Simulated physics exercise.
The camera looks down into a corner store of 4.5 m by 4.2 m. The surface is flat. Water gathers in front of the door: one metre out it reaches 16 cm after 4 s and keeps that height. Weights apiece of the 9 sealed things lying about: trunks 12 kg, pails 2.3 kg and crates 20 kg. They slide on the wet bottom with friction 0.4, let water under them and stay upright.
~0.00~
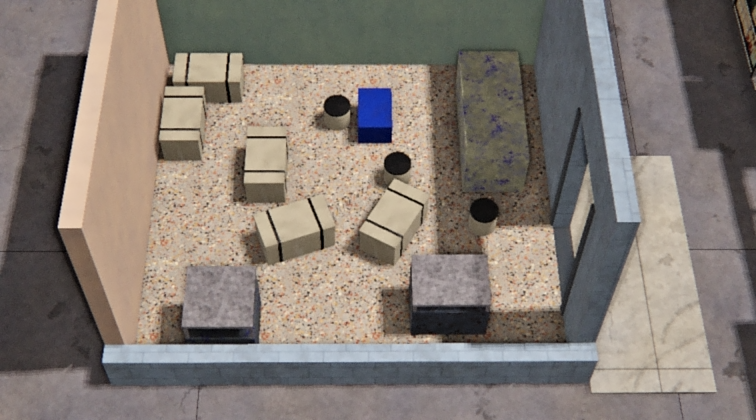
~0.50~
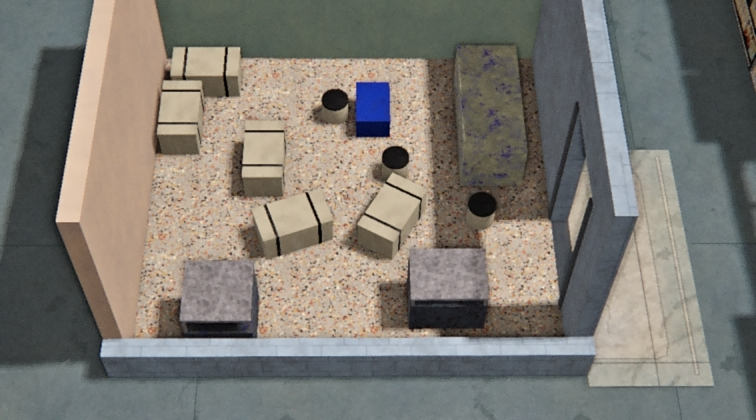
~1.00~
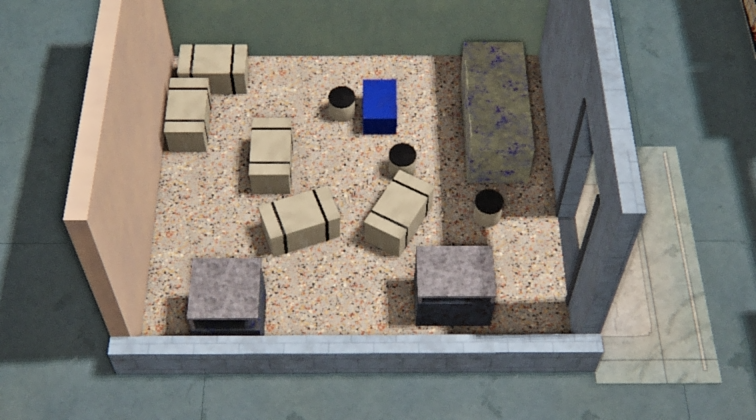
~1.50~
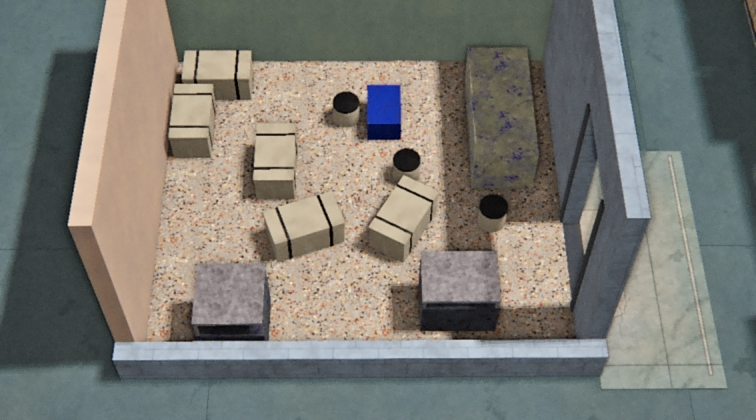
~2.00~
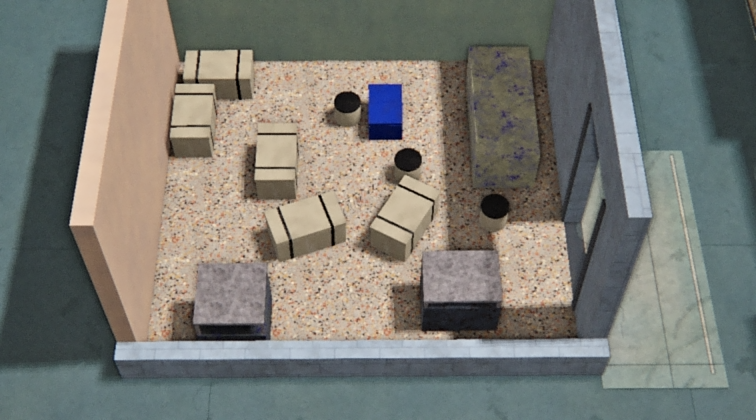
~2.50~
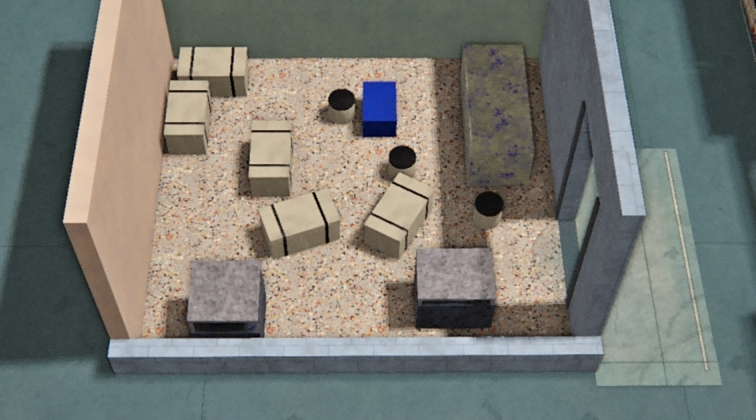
The clip shows a roofless room holding a blue crate, pale crates and dark-topped pails, all staying in place as the view shifts slightly; water spreads over the ground outside, then a shallow patch enters through the right doorway.
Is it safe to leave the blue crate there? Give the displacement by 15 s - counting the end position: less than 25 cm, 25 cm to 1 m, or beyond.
Blue crate stays put.
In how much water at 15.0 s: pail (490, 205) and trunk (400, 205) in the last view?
Roughly 4 and 7 cm.
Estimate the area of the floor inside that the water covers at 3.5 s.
Roughly 1.5 m2.
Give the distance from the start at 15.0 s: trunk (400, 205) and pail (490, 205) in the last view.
In turn: 200 cm, 140 cm.
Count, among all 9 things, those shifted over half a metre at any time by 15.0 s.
That makes 5.
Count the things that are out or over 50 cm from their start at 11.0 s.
By then 5.
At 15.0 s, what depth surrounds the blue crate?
About 6 cm.
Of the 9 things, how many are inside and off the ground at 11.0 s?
6 of them.
After 3.5 s the blue crate is near (380, 101), 0.0 m from its start, aground; 0 afloat.
After 6.8 s the blue crate is near (380, 101), 0.0 m from its start, aground; 2 afloat.
After 11.0 s the blue crate is near (380, 101), 0.0 m from its start, aground; 6 afloat.
After 15.0 s the blue crate is near (380, 101), 0.0 m from its start, aground; 8 afloat.
